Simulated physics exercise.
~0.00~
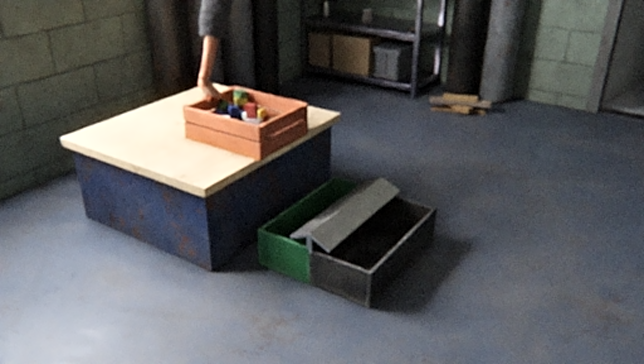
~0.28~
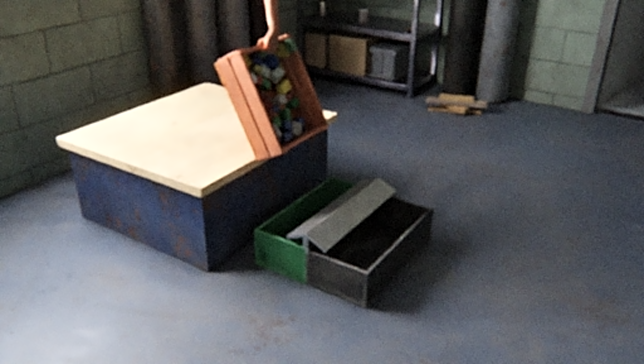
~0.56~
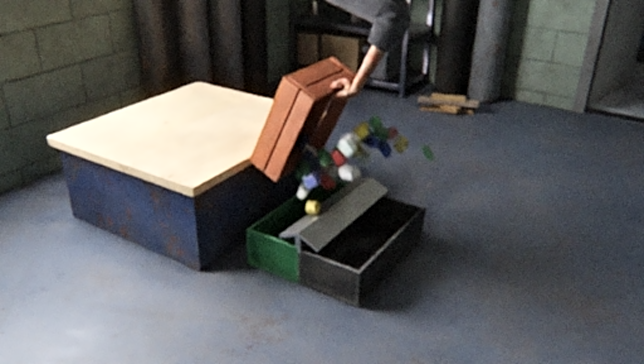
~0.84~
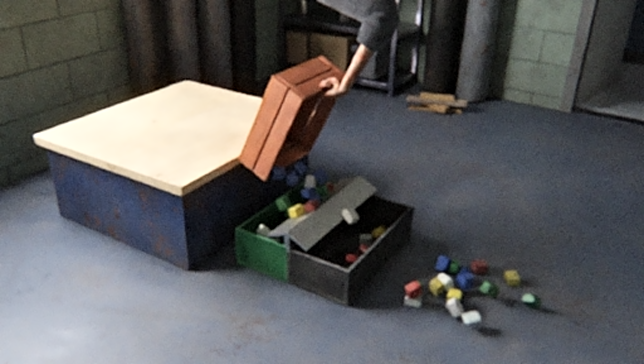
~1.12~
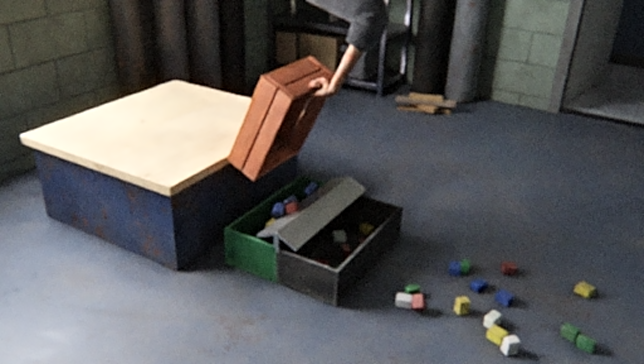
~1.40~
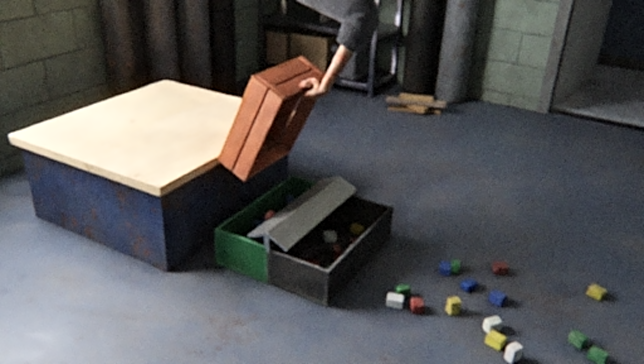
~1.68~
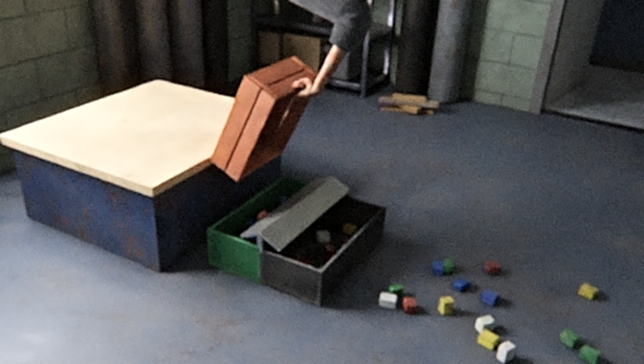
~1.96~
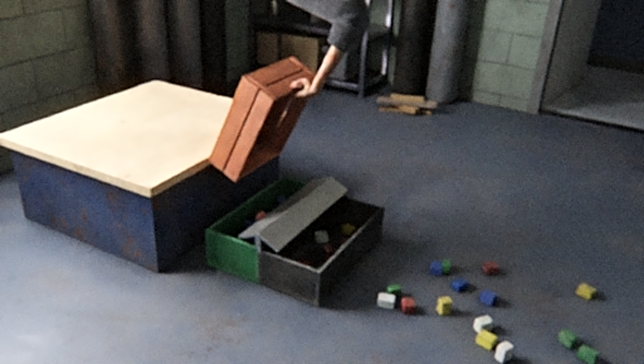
An orange crate tips over, spilling colourful toy bricks into two bins and across the floor.
